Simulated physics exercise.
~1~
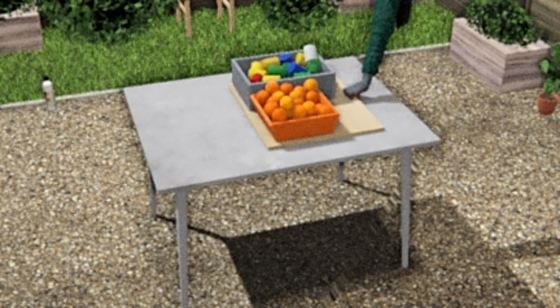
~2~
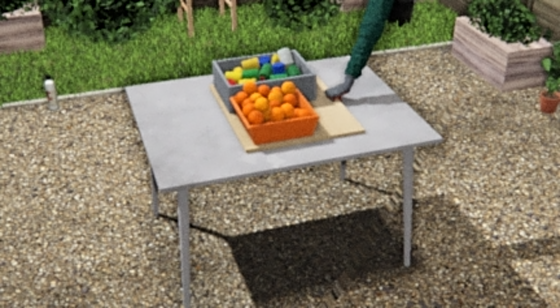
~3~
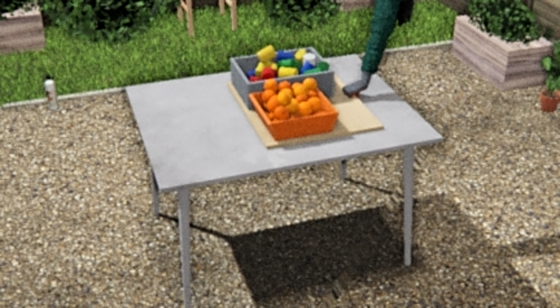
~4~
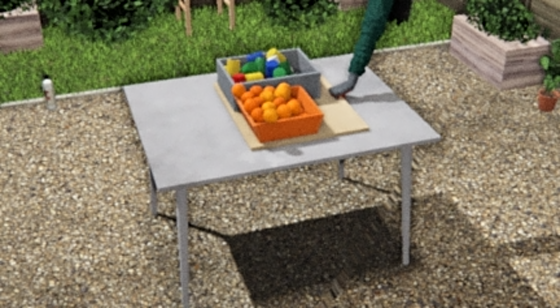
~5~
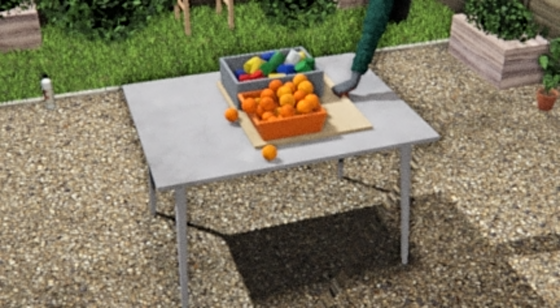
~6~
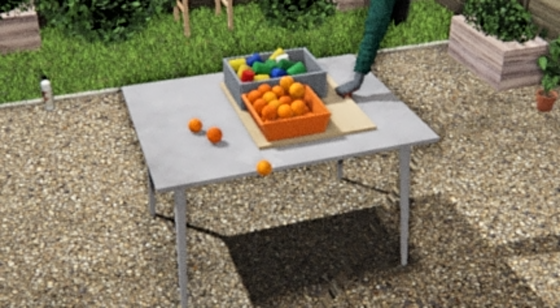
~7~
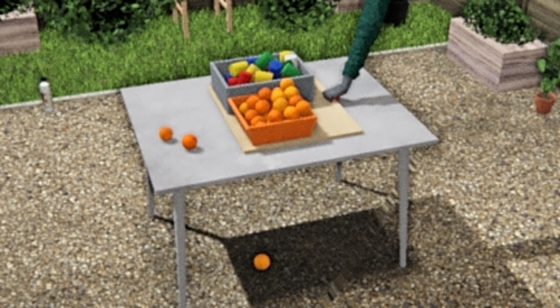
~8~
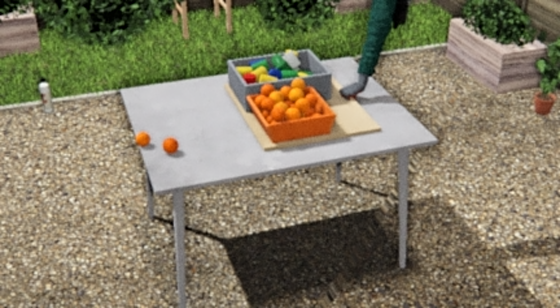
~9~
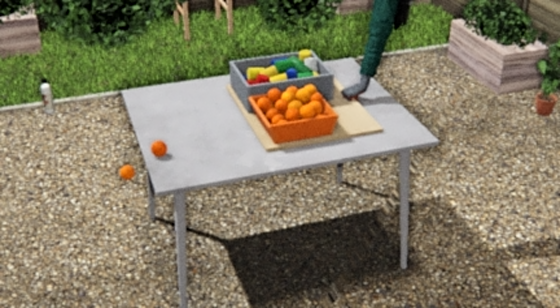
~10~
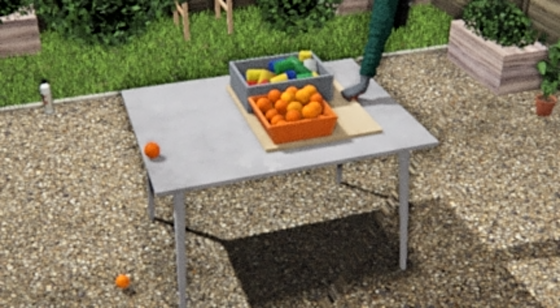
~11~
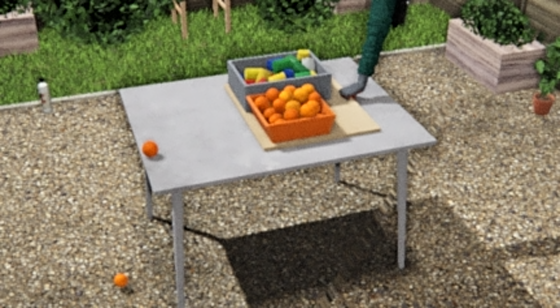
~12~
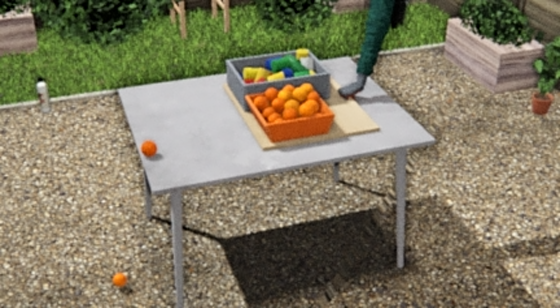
Garden patio table with a green-sleeved arm shaking two trays on a board, three oranges spilling, one staying on the tabletop.
